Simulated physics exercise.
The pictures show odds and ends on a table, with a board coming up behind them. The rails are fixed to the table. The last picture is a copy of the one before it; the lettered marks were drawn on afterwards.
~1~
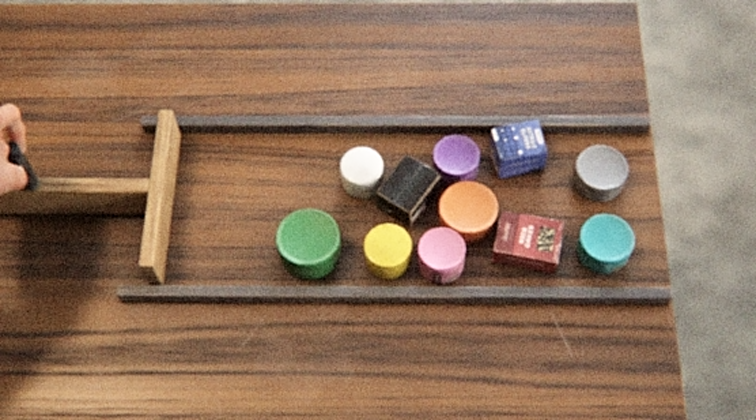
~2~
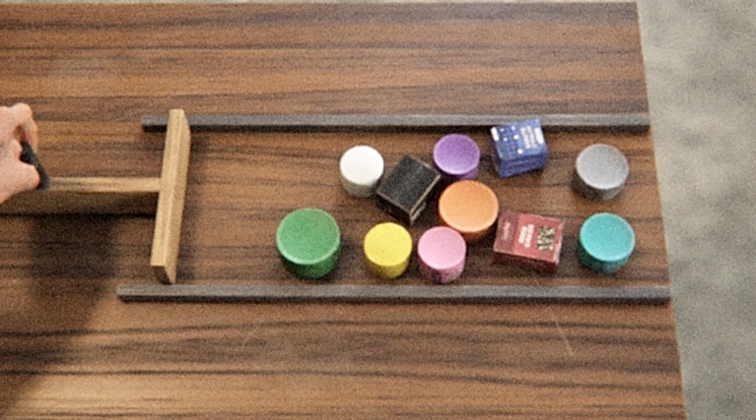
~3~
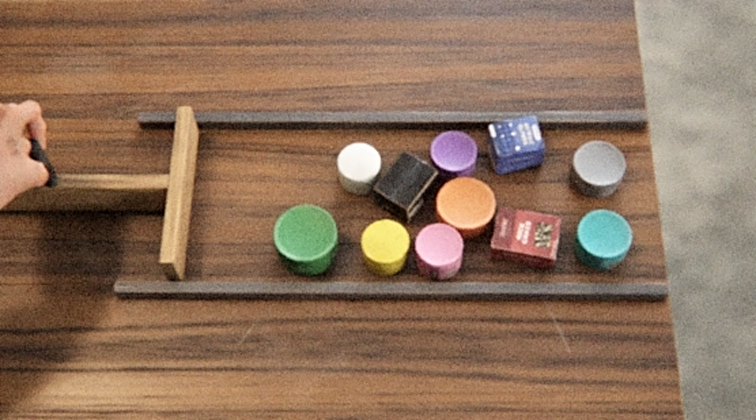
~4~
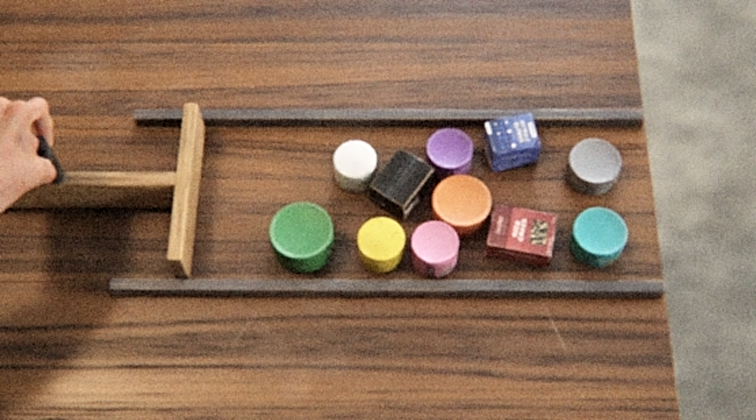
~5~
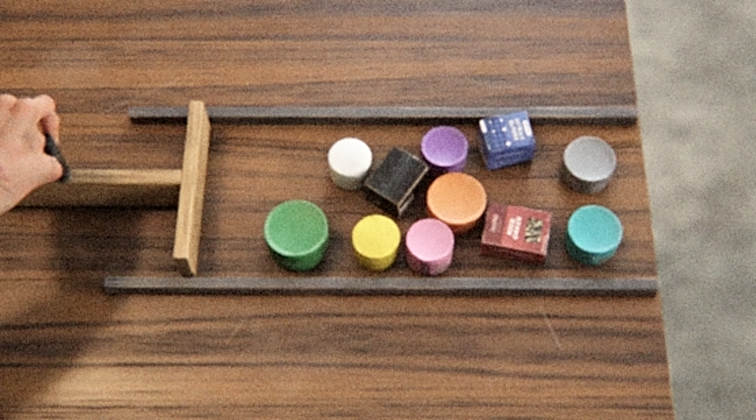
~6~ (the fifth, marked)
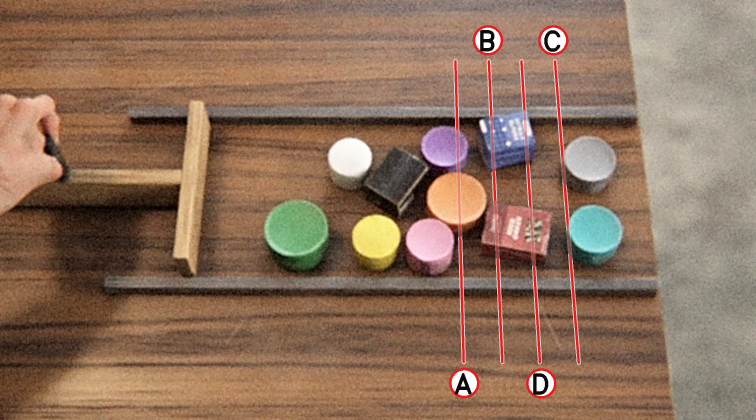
A wooden pusher board, its handle gripped by a hand at the left, slides slowly rightward between two dark rails on a wood-grain table seen from above. Ahead of it sit green, yellow, pink, white, purple, orange, grey and teal round containers, among black, blue and red boxes. The board touches none of them and they stay put on the table, while the view shifts slightly.
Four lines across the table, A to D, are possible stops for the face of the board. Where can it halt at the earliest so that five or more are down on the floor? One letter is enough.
It can halt at C.
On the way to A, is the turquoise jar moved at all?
By then, yes.
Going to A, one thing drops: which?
The turquoise jar goes over.
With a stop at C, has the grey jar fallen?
Yes.
On the marked copy, A at (459, 201); B at (495, 201); C at (566, 201); D at (530, 201).
With C. Early on, board (324, 177); pink jar (463, 254); yellow pot (416, 246).
Further on, board (460, 177); turquoise jar over the edge; red box (622, 207).
At the end, board (566, 177); grey jar over the edge; turquoise jar over the edge; six fallen.
As for the rest, A drops only one; B drops only two; D drops only three.
